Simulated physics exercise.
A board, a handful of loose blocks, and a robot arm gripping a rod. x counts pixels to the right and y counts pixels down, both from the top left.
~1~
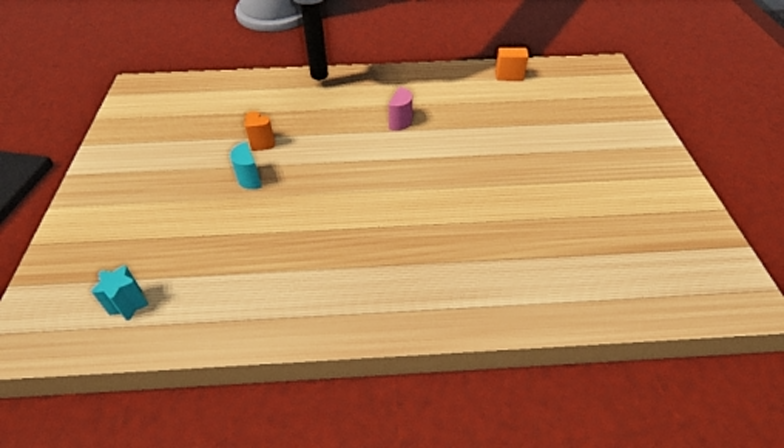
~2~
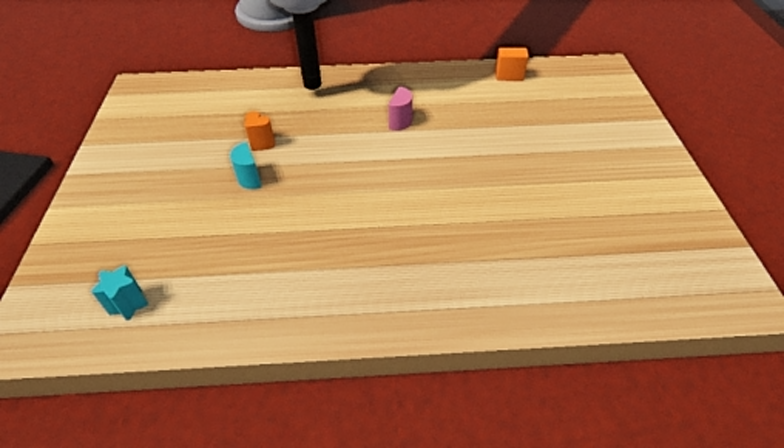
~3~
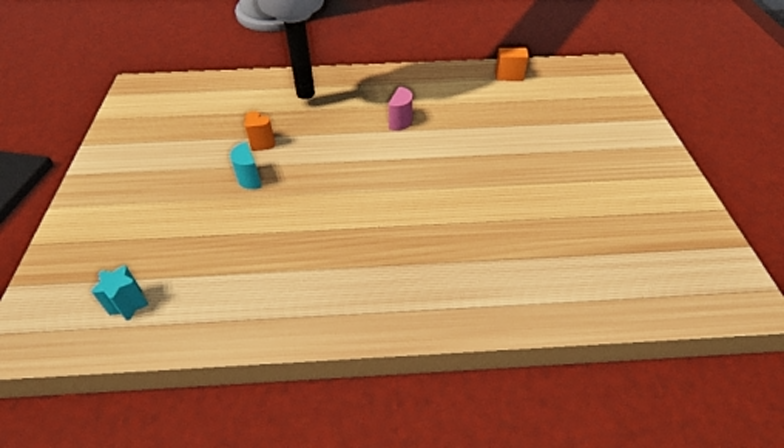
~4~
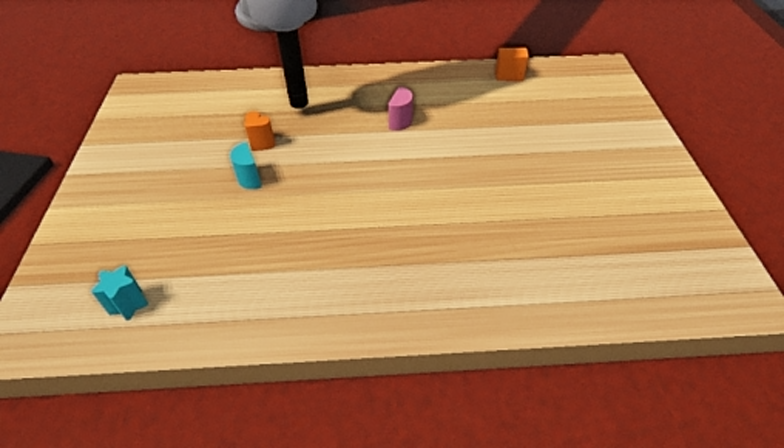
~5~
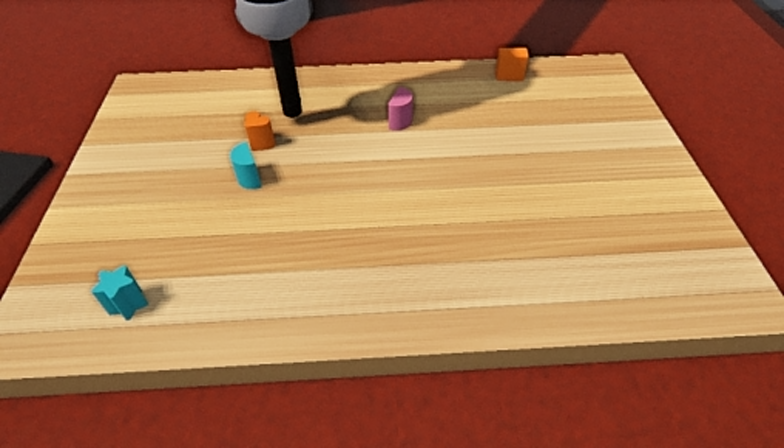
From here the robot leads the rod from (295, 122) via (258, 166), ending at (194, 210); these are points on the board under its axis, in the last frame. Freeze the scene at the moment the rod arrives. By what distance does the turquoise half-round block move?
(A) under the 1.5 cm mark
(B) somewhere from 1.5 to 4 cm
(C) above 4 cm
C - above 4 cm.
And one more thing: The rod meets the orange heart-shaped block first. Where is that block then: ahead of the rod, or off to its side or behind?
The rod no longer has it in front.
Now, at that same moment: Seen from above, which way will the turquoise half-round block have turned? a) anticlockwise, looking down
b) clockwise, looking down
(a)
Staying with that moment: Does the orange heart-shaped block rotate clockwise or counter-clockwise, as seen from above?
Rotates clockwise.
One third of the way, rod (271, 143); orange heart-shaped block (247, 124), turned 60° clockwise.
Two thirds of the way, rod (236, 173); turquoise half-round block (220, 170), turned 55° anticlockwise; orange heart-shaped block (244, 127), turned 90° clockwise.
At the end, rod (190, 201); turquoise half-round block (191, 197), turned 110° anticlockwise; orange heart-shaped block (244, 127), turned 90° clockwise.
